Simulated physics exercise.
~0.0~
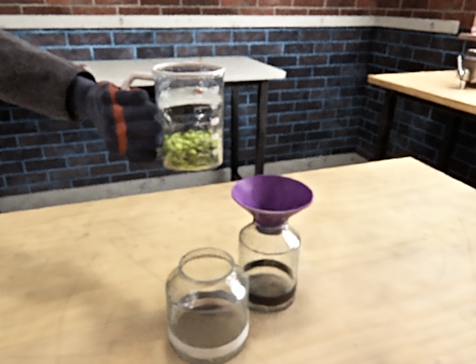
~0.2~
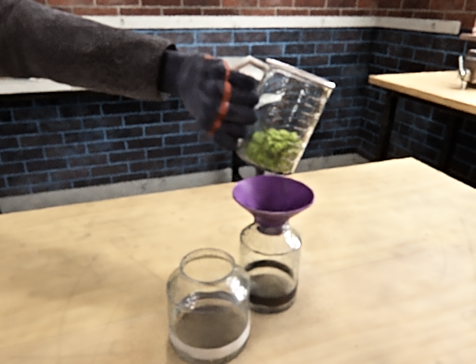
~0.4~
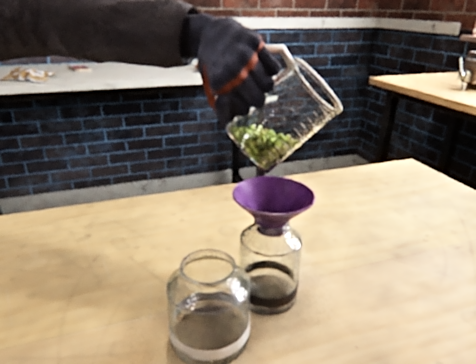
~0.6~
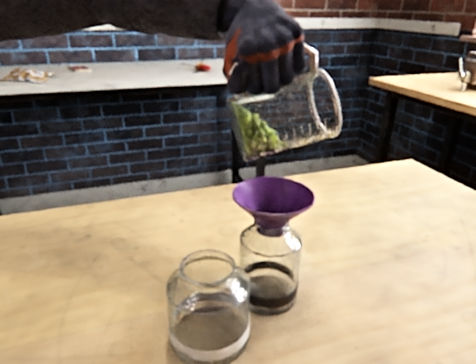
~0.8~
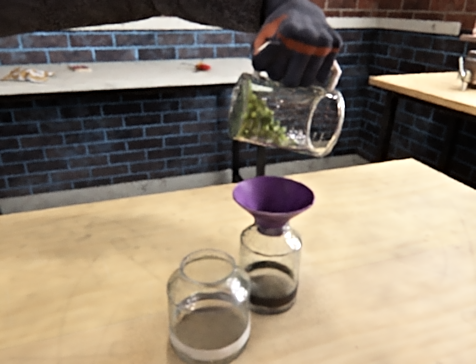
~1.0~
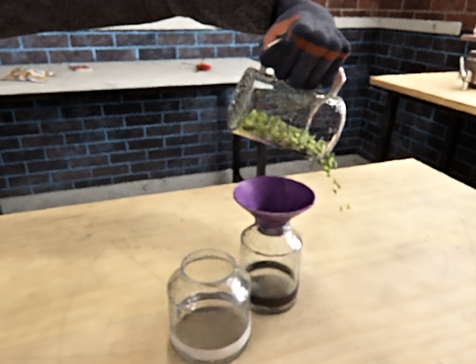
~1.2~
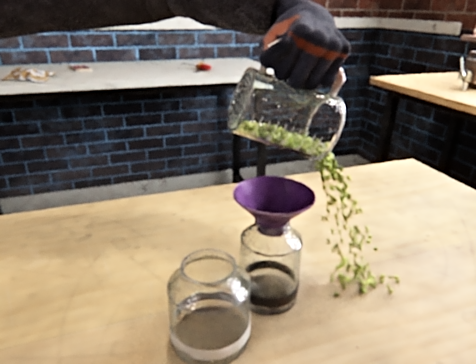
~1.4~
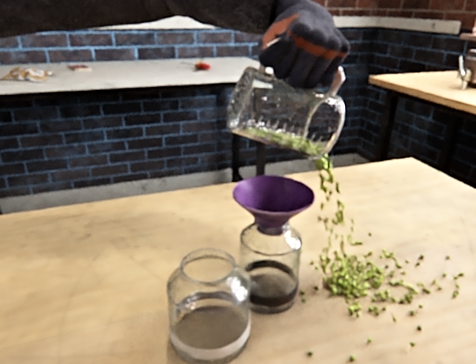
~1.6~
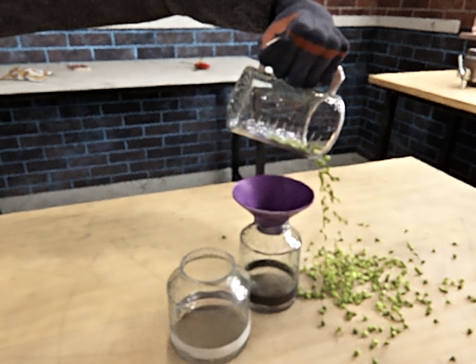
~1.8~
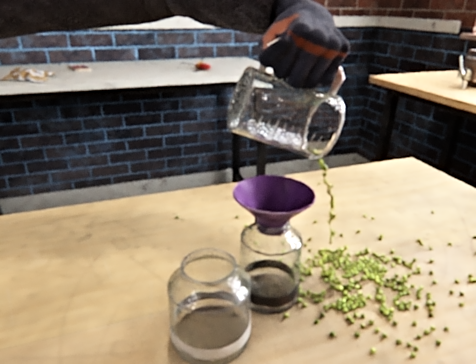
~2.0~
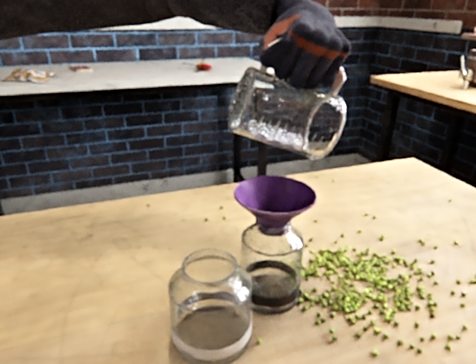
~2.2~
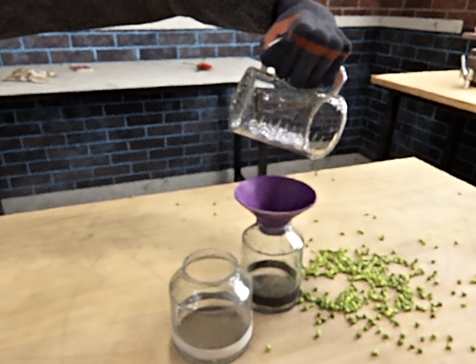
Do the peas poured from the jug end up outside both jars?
Yes, the peas fall to the right of the purple funnel and come to rest scattered over the table, with neither jar catching them.
